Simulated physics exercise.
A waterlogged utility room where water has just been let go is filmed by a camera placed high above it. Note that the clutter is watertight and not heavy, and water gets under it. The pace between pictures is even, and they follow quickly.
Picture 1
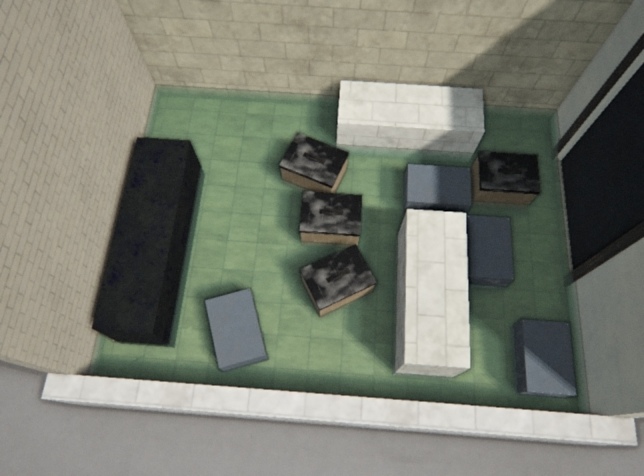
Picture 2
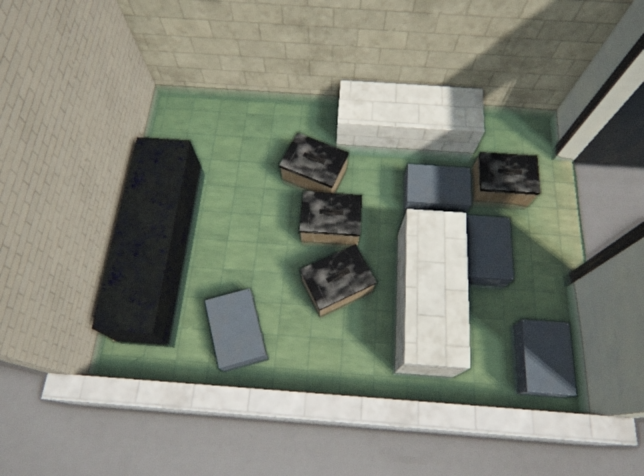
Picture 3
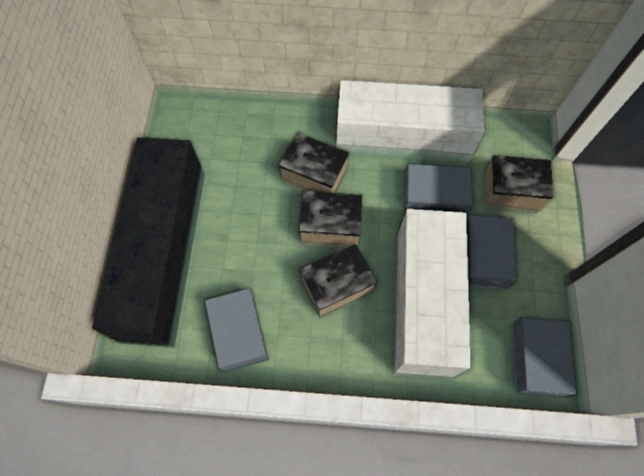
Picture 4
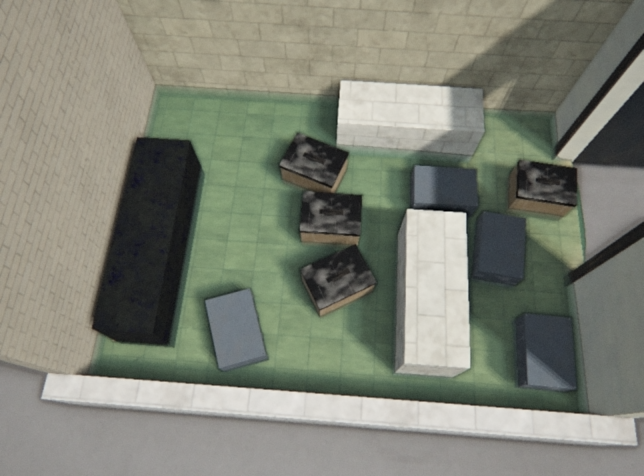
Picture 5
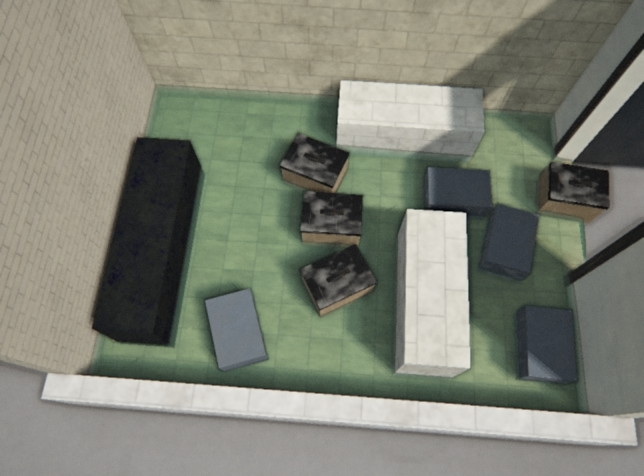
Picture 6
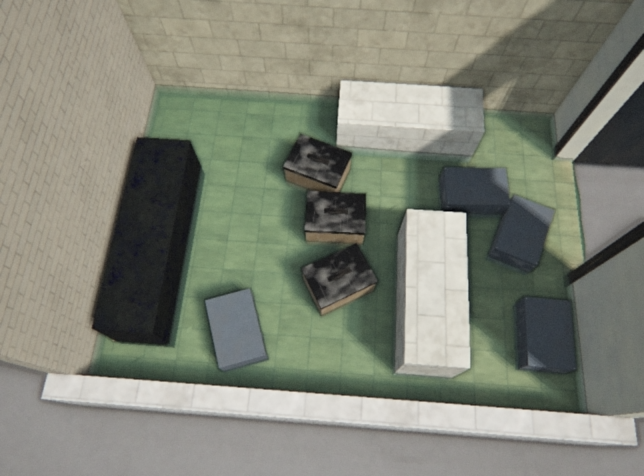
In a walled room with a green tiled floor, a dark door panel at the right opens, and a dark-topped crate slides right through the gap and out of view while nearby blue-grey boxes drift rightward.
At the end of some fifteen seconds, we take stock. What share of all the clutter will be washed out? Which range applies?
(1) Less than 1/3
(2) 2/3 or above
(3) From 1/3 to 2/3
2, 2/3 or above.
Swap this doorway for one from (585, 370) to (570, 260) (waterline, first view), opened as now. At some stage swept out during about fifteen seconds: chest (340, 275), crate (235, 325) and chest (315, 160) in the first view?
As listed: Inside, inside, kept in.
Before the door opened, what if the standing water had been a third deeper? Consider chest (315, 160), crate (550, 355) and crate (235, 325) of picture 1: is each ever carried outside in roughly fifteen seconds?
Item by item: Exits, exits and retained.
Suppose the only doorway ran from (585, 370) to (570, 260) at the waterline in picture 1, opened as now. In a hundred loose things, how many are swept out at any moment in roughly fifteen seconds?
About 50 %.
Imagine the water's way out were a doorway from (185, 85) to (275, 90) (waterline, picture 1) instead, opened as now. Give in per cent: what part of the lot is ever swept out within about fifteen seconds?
By my count, 20 percent.
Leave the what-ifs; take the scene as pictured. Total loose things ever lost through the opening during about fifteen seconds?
6 in total.
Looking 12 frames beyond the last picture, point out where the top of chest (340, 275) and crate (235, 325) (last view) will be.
(373, 215) and (291, 329), about.
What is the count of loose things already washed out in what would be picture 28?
All told, it is 6.
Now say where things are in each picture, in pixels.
A crate at (490, 247) floats; a crate at (439, 184) floats; 0 of 8 have shifted, in the first picture.
A crate at (489, 247), afloat; a crate at (439, 184) floats; 0 of 8 have shifted, in the second picture.
A crate at (492, 247), afloat, close to its start; a crate at (440, 184), afloat; 1 of 8 have shifted, in the third picture.
A crate at (503, 244) floats, close to its start; a crate at (446, 186), afloat, close to its start; 4 of 8 have shifted, in the fourth picture.
A crate at (513, 237), afloat, close to its start; a crate at (460, 187), afloat, close to its start; 4 of 8 have shifted, in the fifth picture.
A crate at (525, 229), afloat, a stride from its start; a crate at (477, 186), afloat, a stride from its start; 4 of 8 have shifted, in the sixth picture.
A moment on, 1 of 8 are out; 6 afloat.
Next, 5 of 8 are out; 2 afloat.
Later, 6 of 8 are out; 0 afloat.
In the end, 6 of 8 are out; 0 afloat.
